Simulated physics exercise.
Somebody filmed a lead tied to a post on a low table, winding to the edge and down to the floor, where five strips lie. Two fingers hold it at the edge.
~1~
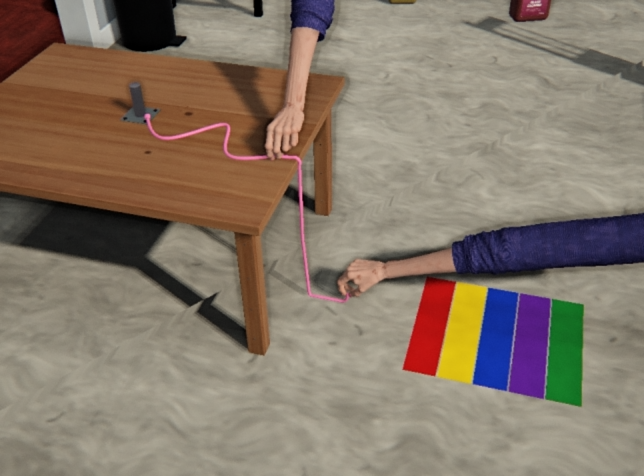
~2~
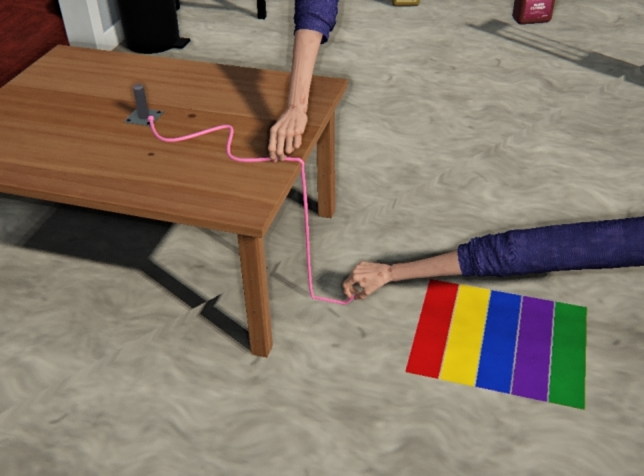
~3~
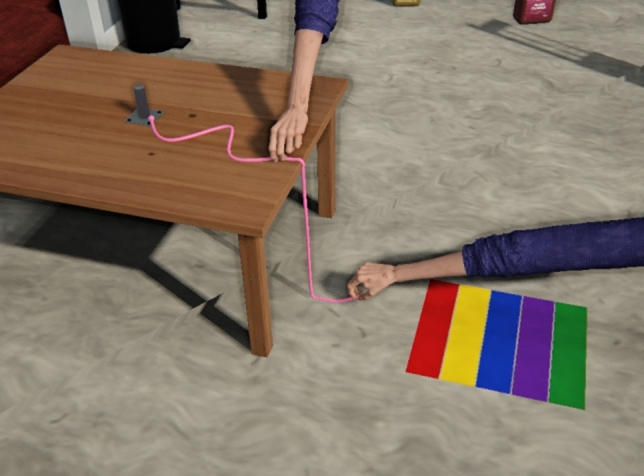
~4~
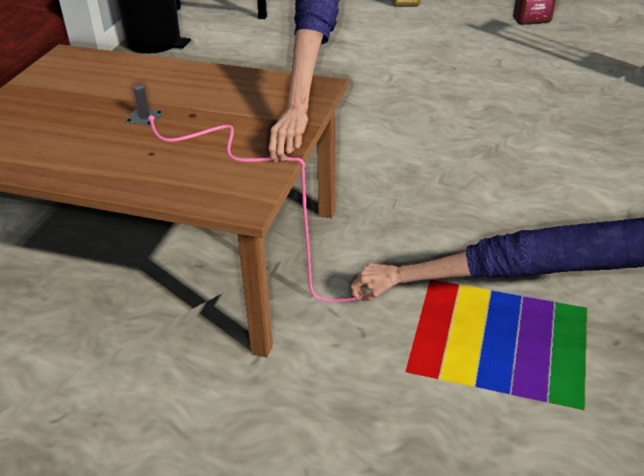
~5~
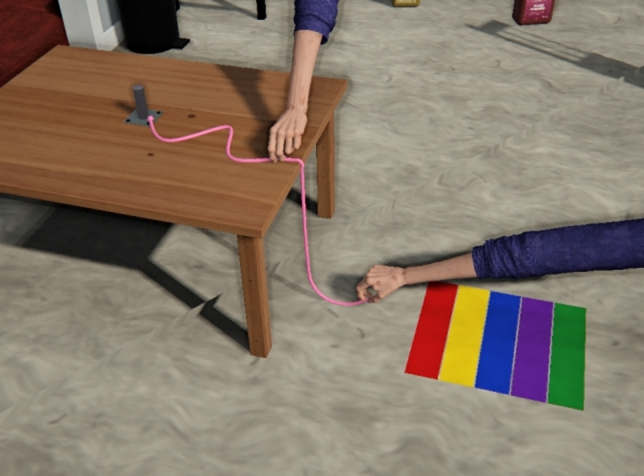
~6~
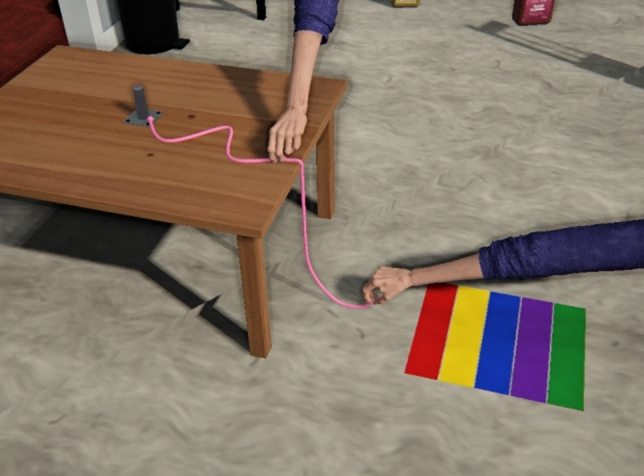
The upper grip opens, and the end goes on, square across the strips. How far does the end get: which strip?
It gets as far as the purple strip.
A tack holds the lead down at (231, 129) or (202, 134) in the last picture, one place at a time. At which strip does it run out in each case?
In that order: Blue; blue.
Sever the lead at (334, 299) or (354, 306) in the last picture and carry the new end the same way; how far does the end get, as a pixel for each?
About (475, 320) and (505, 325).
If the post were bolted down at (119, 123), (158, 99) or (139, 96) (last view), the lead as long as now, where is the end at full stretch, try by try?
About (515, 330), (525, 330) and (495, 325).
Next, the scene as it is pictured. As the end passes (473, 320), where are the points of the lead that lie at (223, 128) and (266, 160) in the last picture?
About (244, 142), and the other about (314, 189).
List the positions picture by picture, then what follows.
In the first frame, end (348, 293); red (423, 354); yellow (457, 361); blue (492, 368); purple (528, 375); green (564, 383).
In the second frame, end (353, 296); lead through (156, 134) (219, 128) (236, 159) (302, 172) (307, 232) (310, 286).
In the third frame, end (357, 297).
In the fourth frame, end (361, 298); lead through (156, 134) (219, 128) (236, 159) (303, 172) (306, 232) (311, 286).
In the fifth frame, end (366, 299).
In the sixth frame, end (372, 301); lead through (155, 134) (218, 129) (235, 160) (302, 172) (305, 233) (322, 286).
Soon after, end near (473, 320); over yellow.
Then, end near (513, 328); over blue.
At full stretch, end near (538, 333); over purple. The purple one.
